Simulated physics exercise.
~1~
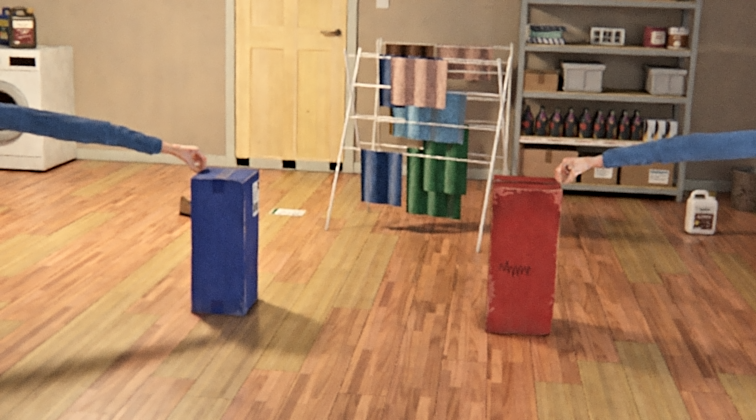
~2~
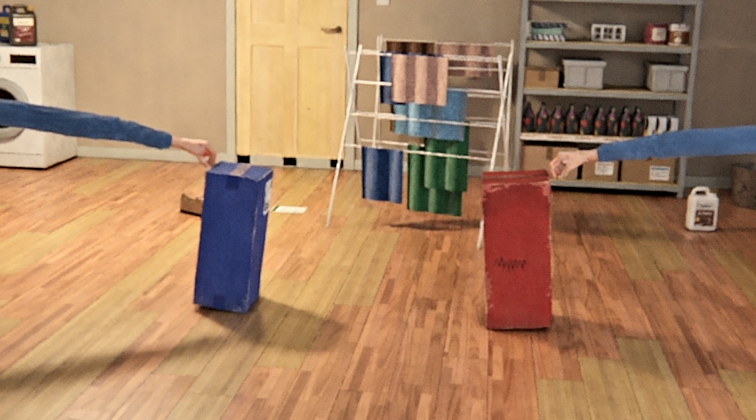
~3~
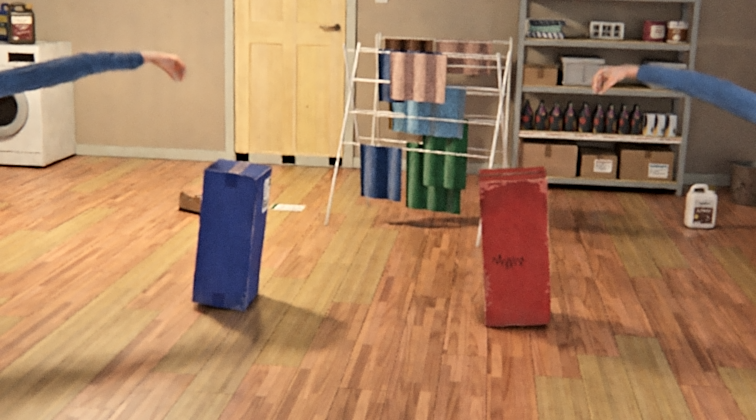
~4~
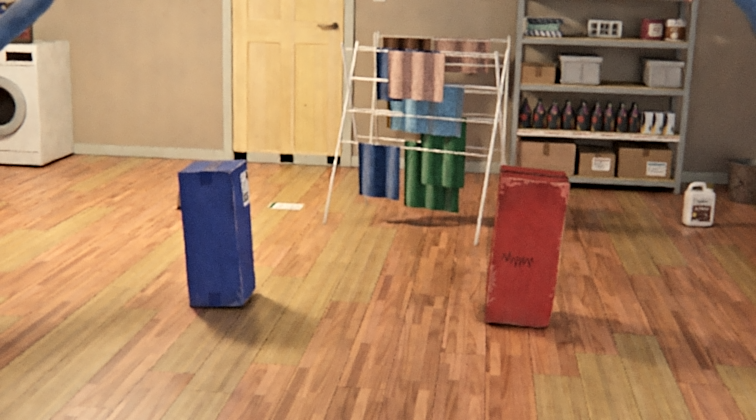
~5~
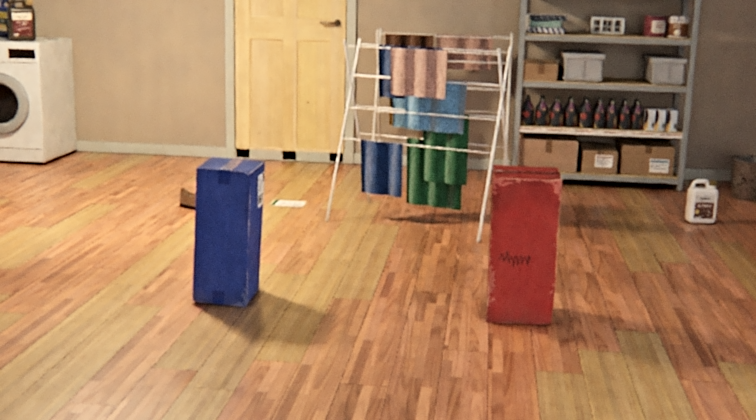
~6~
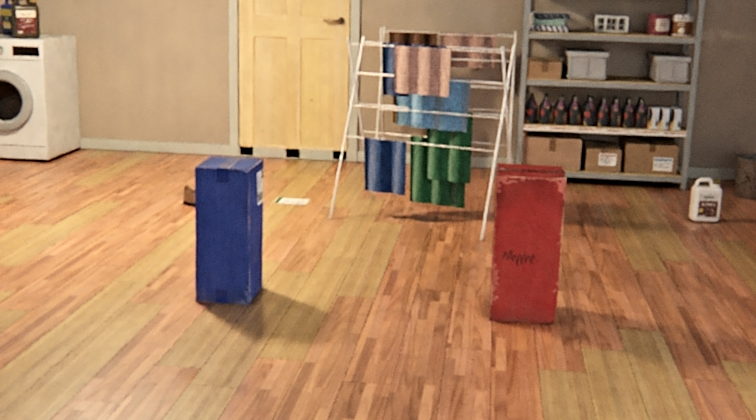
A tall blue parcel on the left and a tall red box on the right tilt slightly as two hands push at their tops, then the arms withdraw and both rock briefly before settling upright on the wooden floor, before a laundry rack.
